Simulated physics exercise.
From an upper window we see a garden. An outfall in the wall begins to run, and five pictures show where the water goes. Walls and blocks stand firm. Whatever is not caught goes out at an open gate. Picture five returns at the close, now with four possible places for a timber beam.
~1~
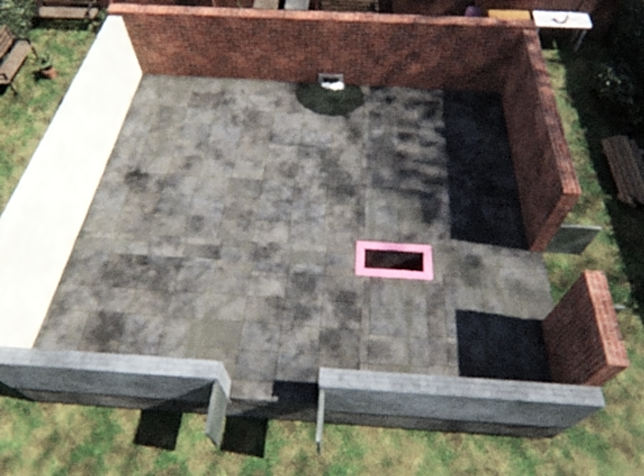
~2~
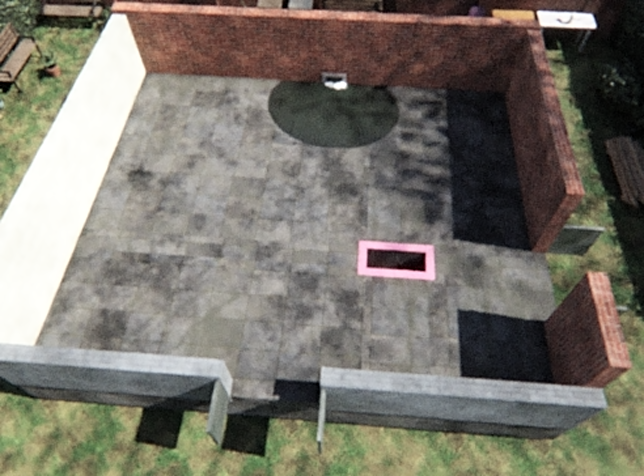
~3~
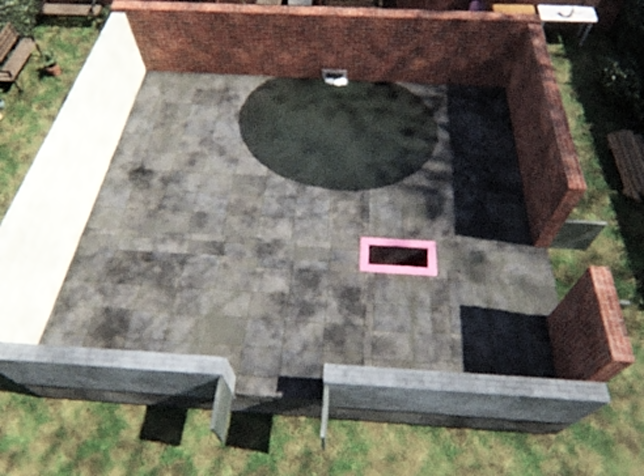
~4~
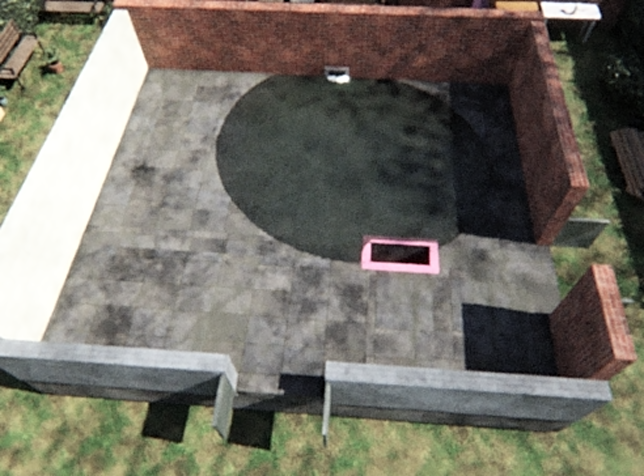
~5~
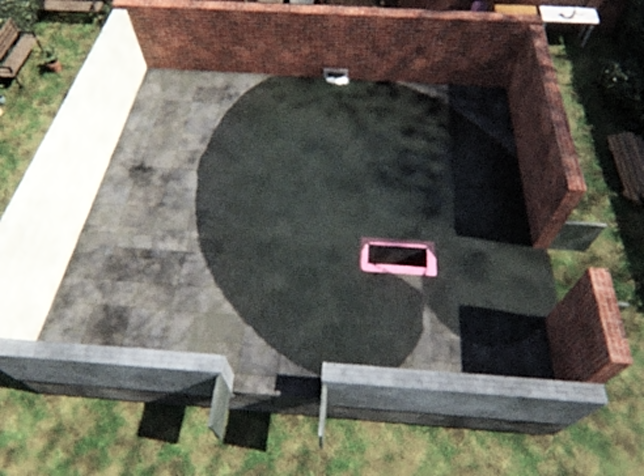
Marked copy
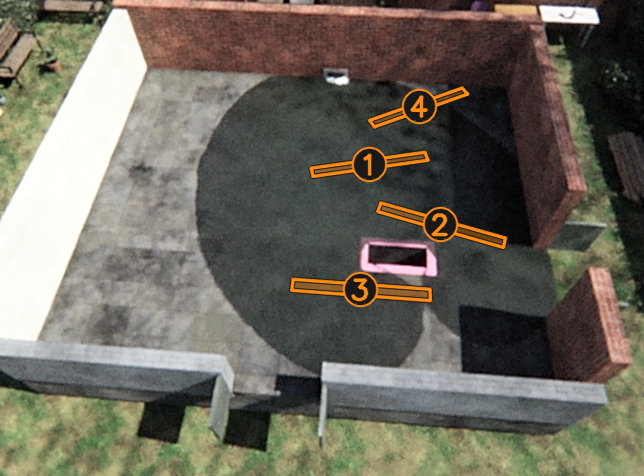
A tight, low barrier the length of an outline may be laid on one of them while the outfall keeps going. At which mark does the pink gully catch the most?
Take 3.
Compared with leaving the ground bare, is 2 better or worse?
It is worse.
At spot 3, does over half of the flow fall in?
No, it does not.
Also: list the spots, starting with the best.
The order is 3, 4, 2, 1.
On the marked copy, 1 from (312, 172) to (426, 156); 2 from (379, 207) to (504, 242); 3 from (292, 284) to (430, 294); 4 from (372, 123) to (464, 91).
With 1, about 11 % of the stream runs into the pink gully, about 86 % out by the gates.
With 2, about 22 % of the stream runs into the pink gully, about 74 % out by the gates.
With 3, about 39 % of the stream runs into the pink gully, about 57 % out by the gates.
With 4, about 28 % of the stream runs into the pink gully, about 69 % out by the gates.
